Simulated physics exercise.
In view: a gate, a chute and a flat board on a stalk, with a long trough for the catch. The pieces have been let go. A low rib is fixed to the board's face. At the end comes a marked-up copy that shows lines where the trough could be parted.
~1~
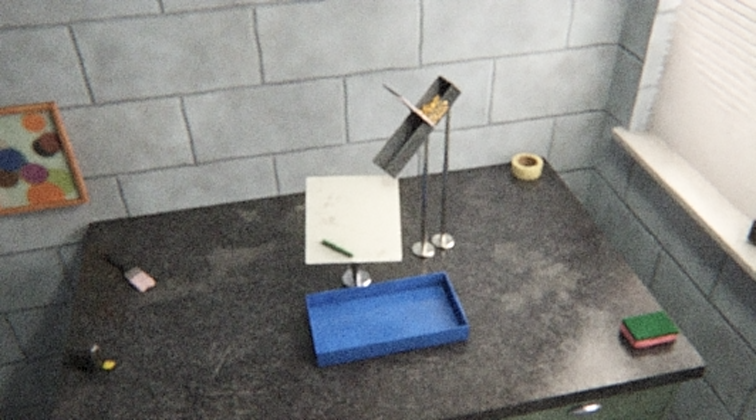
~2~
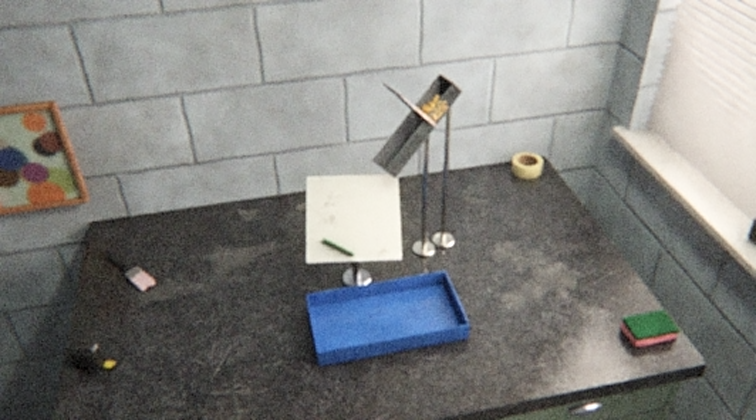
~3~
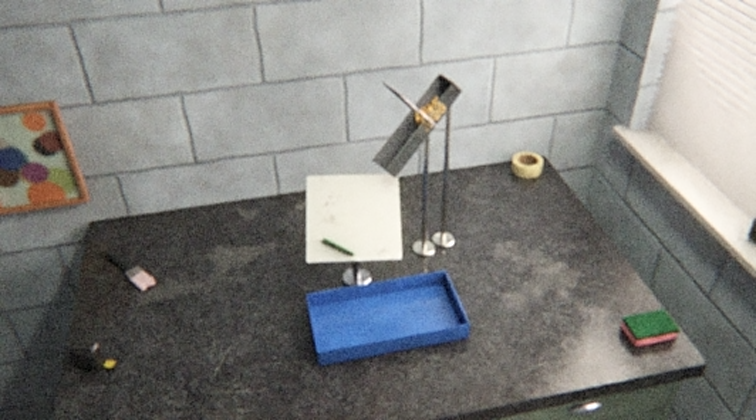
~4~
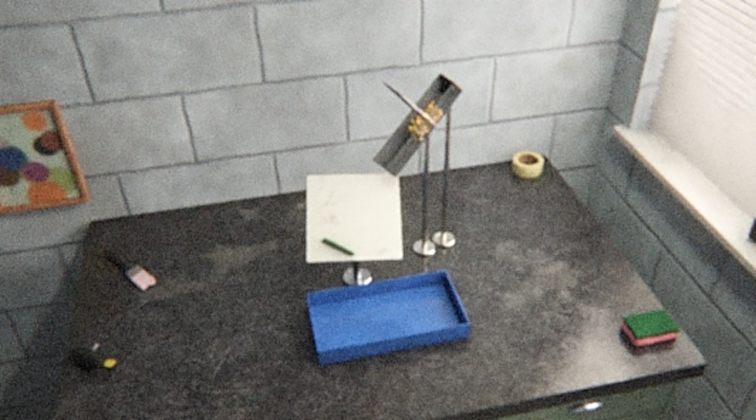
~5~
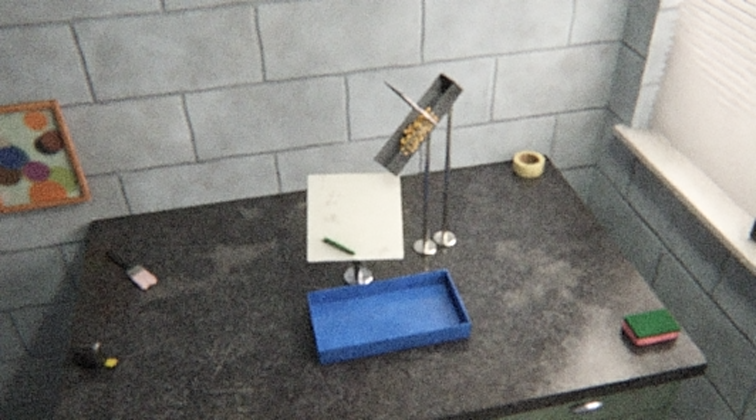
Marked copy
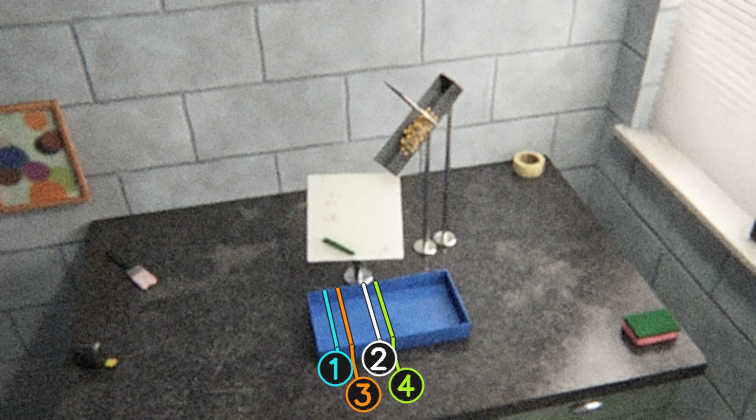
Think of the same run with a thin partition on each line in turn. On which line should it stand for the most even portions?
2 beats the others.
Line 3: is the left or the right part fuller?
The right side.
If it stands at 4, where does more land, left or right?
Left.
On the marked copy, line 1 crosses the front rim at (337, 348); line 2 crosses the front rim at (379, 340); line 3 crosses the front rim at (351, 345); line 4 crosses the front rim at (392, 337).
With 1, of what is caught, just a few on the left of the divider, almost all on the right.
With 2, of what is caught, roughly half on the left of the divider, roughly half on the right.
With 3, of what is caught, about a tenth on the left of the divider, almost all on the right.
With 4, of what is caught, almost all on the left of the divider, about a tenth on the right.
